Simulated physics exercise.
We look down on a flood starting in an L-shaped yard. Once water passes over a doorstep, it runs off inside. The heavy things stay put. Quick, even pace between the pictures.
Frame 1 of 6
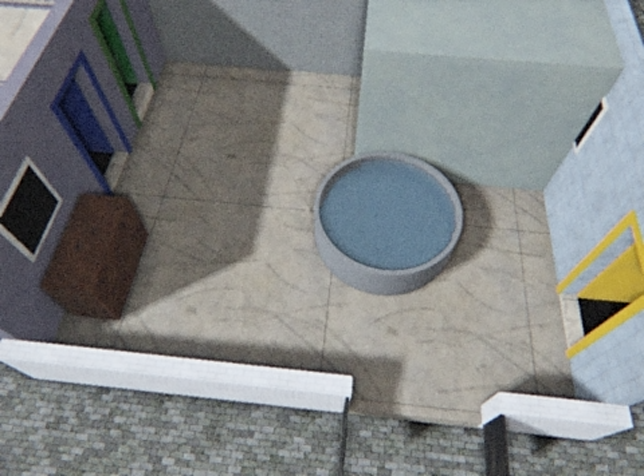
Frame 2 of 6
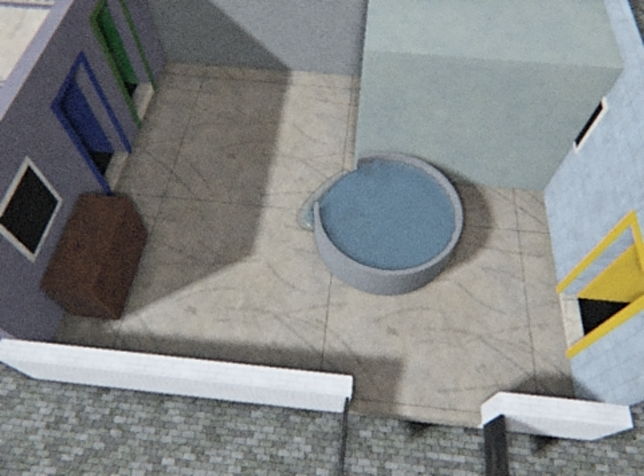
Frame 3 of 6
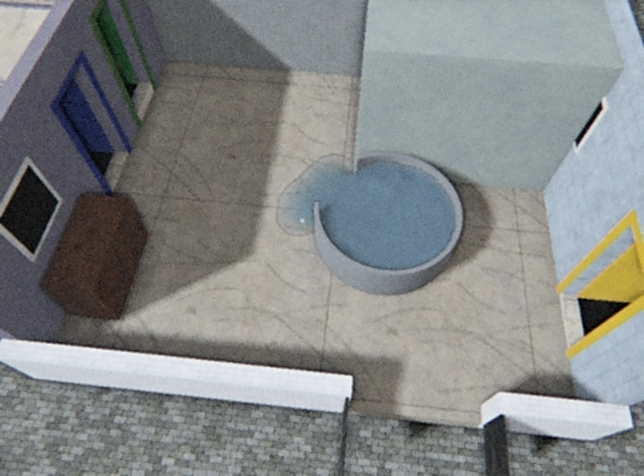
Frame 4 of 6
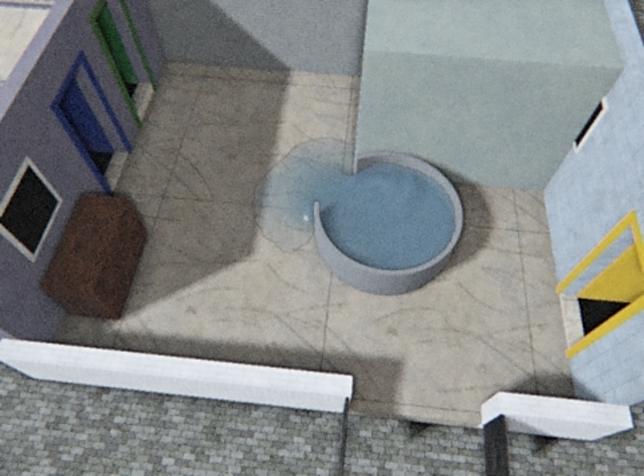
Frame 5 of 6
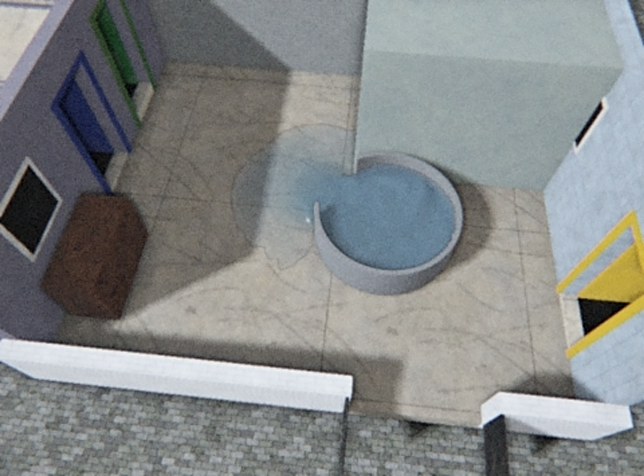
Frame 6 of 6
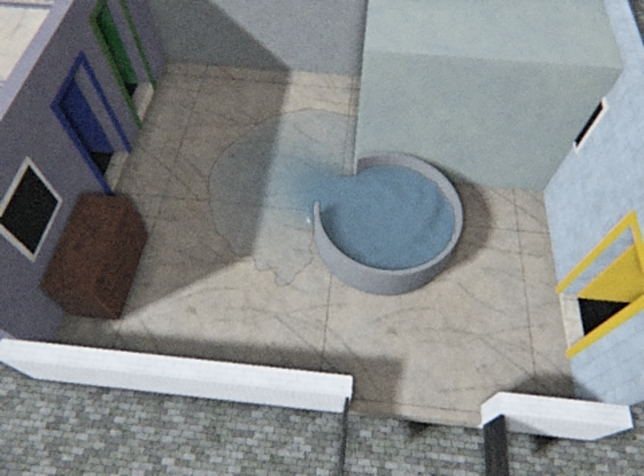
We see a round grey tank of still water in a walled yard with blue, green and yellow doorways; then water pours through a gap in its left side and spreads in a widening sheet across the paved floor.
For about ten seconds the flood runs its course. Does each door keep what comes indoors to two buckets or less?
The green door keeps it there; the yellow door keeps it there; the blue door lets more through.
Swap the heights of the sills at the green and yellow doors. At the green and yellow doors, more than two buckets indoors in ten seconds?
In turn, green tops the mark, then yellow comes in under.
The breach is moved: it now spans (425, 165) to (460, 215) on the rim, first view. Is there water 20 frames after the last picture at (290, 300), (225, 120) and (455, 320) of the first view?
Going through them, the first would be still bare, the next still bare and the last submerged.
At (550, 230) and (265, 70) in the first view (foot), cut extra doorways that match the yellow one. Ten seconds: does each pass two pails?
The first door ends up below and the second ends up above.
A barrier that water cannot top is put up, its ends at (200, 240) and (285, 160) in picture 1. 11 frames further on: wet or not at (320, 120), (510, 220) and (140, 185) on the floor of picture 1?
Outcome per location, in sequence: Soaking, unsoaked, unsoaked.
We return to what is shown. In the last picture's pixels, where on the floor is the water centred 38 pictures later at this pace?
I reckon somewhere around (264, 170).
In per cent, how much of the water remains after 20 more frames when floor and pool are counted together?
It comes to roughly 96 per cent.
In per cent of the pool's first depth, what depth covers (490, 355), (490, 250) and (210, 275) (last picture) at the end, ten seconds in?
4, 0, 8 %.
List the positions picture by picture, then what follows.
The first picture shows still water in the round tank at (387, 211).
In the second picture, water pours out at (331, 195) and has run to a hidden place.
In the third picture, water pours out at (331, 196) and has run to (336, 158).
In the fourth picture, the front is at (328, 142), out from the gap at (331, 197).
In the fifth picture, the front is at (301, 130), out from the gap at (331, 197).
In the sixth picture, water pours out at (331, 196) and has run to (284, 117).
A moment on, water covers 45 % of the floor; the green door not reached, the yellow door not reached, the blue door not reached.
Next, water covers 50 % of the floor; the green door wet at the sill, nothing in, the yellow door not reached, the blue door under two buckets in.
Then, water covers 50 % of the floor; the green door wet at the sill, nothing in, the yellow door not reached, the blue door far over two buckets in.
Later, water covers 60 % of the floor; the green door under two buckets in, the yellow door not reached, the blue door far over two buckets in.
In the end, water covers 85 % of the floor; the green door under two buckets in, the yellow door not reached, the blue door far over two buckets in.
